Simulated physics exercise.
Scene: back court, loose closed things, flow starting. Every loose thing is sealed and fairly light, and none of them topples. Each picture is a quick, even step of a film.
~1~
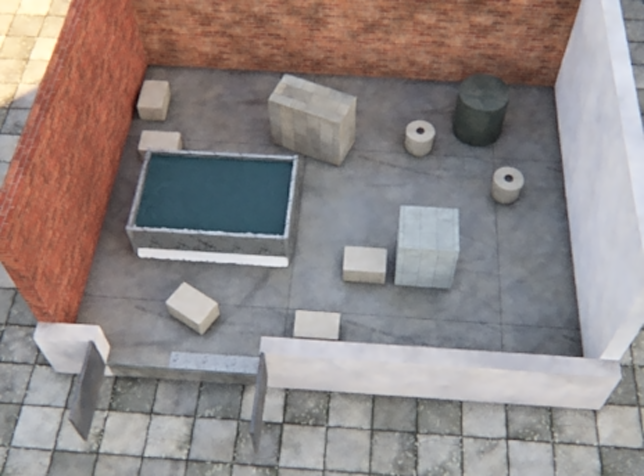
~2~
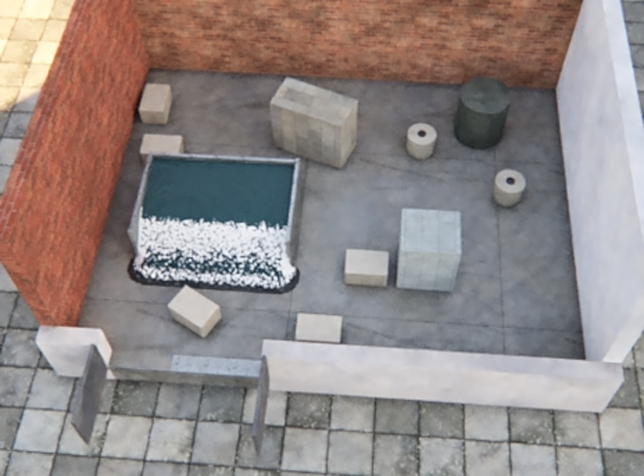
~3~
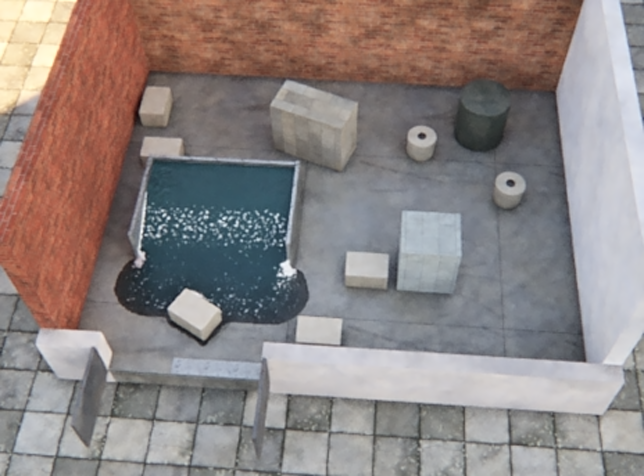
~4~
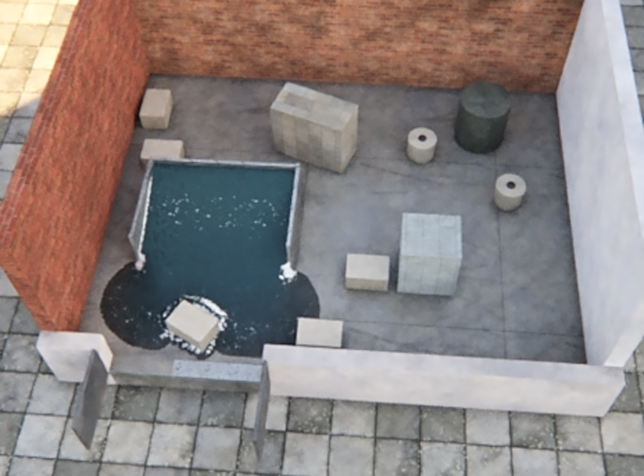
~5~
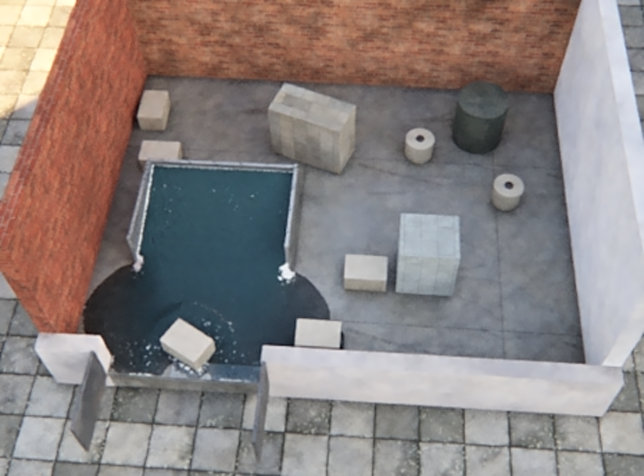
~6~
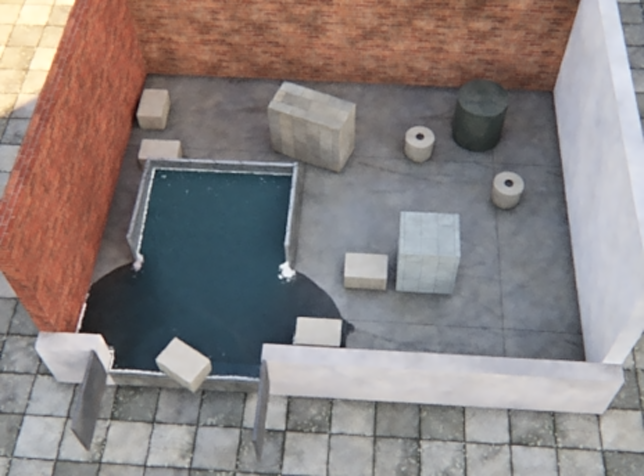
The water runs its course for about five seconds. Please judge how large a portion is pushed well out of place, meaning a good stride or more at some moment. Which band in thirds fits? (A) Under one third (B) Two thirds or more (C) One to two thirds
A, under one third.
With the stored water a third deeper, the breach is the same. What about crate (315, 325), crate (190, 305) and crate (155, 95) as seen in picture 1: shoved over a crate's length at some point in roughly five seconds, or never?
Taking them as listed - the full distance for the first, the full distance for the second, a shorter distance for the third.
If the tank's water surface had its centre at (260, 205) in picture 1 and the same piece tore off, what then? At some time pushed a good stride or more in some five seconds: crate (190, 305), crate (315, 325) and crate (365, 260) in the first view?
Item one travelled far enough, item two travelled far enough, item three not displaced far.
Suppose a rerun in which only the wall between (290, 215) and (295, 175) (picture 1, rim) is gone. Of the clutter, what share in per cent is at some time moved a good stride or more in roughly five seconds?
Around 40 in a hundred.
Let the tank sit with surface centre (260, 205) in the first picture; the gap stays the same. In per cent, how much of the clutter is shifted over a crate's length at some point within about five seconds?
Roughly 30 per cent.
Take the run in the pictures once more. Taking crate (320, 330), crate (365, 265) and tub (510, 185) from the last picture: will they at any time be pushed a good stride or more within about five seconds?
First displaced that much, second under that distance, third under that distance.
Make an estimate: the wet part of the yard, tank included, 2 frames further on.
Roughly 25 per cent.
A moment on, 1 of 7 are well off their spots; 0 afloat.
Next, 2 of 7 are well off their spots; 0 afloat.
Later, 2 of 7 are well off their spots; 0 afloat.
In the end, 2 of 7 are well off their spots, and 2 have been at some point; 0 afloat.
